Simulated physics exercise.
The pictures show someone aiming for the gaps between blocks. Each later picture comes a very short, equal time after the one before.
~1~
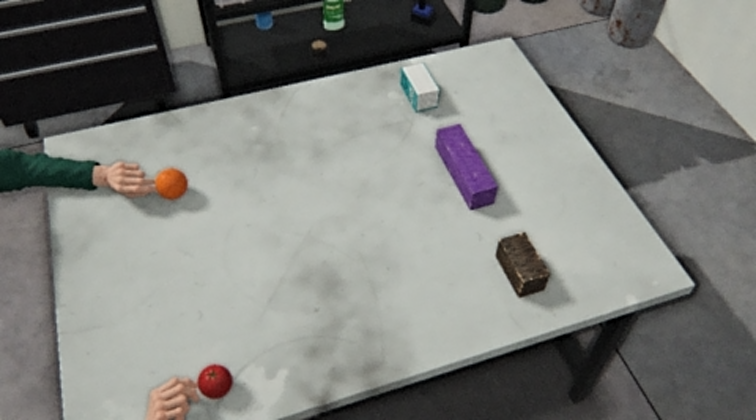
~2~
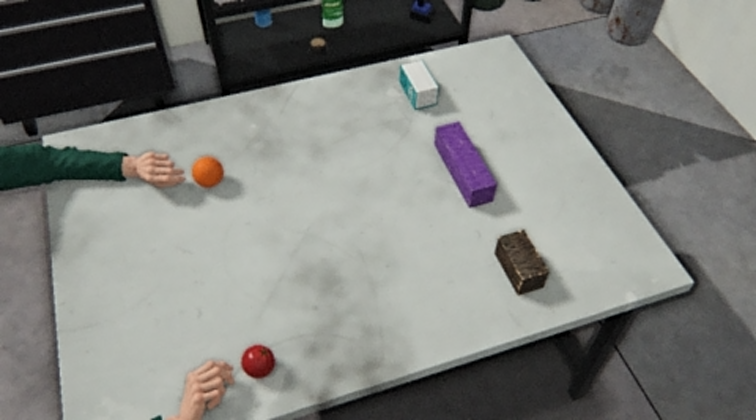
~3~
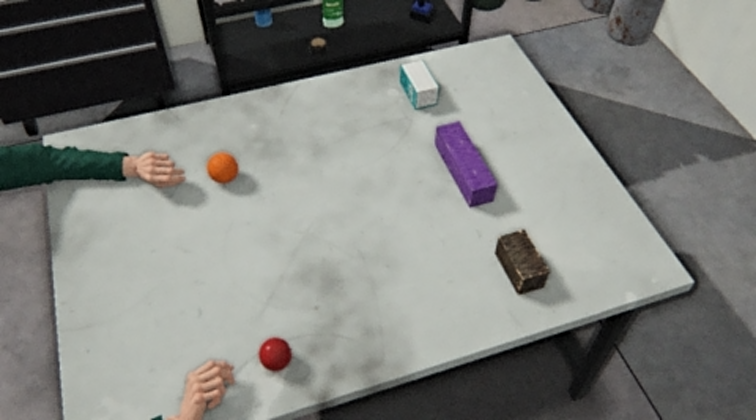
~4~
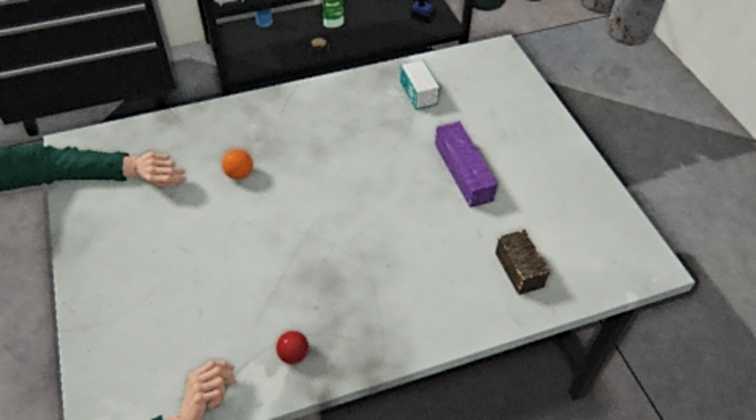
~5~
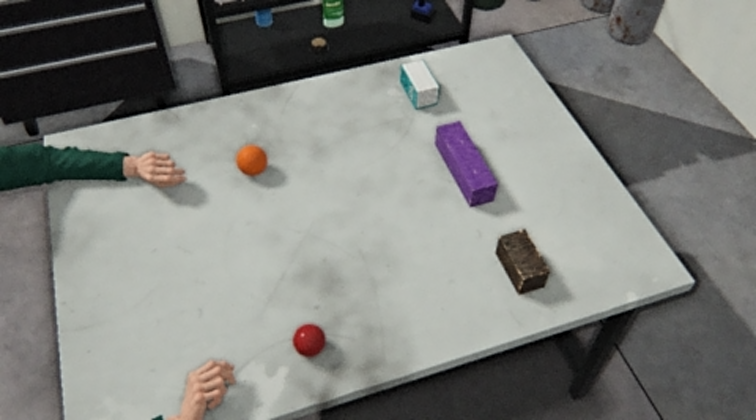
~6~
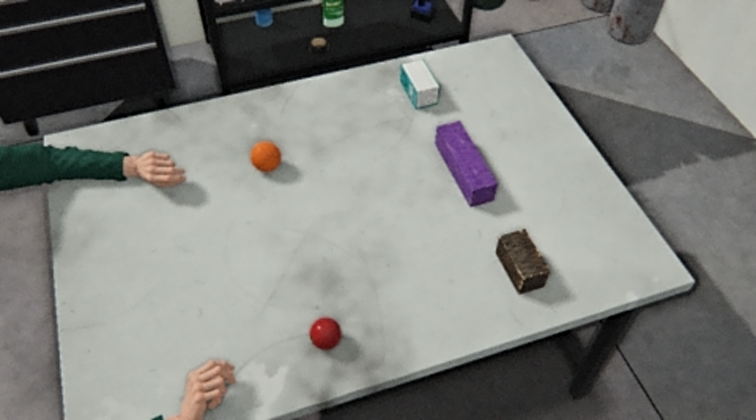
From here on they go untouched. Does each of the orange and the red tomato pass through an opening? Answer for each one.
As I see it, orange: Clear, red tomato: Hit.
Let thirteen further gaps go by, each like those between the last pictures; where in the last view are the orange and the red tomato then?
In the order asked: (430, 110), then (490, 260).
Then, 0.32 s after the last picture, orange heading on near (373, 129); red tomato heading on near (446, 284).
Then, 0.80 s after the last picture, orange heading on near (517, 91); red tomato coming back near (480, 259).
Then, 1.26 s after the last picture, orange heading on near (598, 168); red tomato coming back near (468, 251).
By the end, the orange gets between the blocks; the red tomato is stopped.
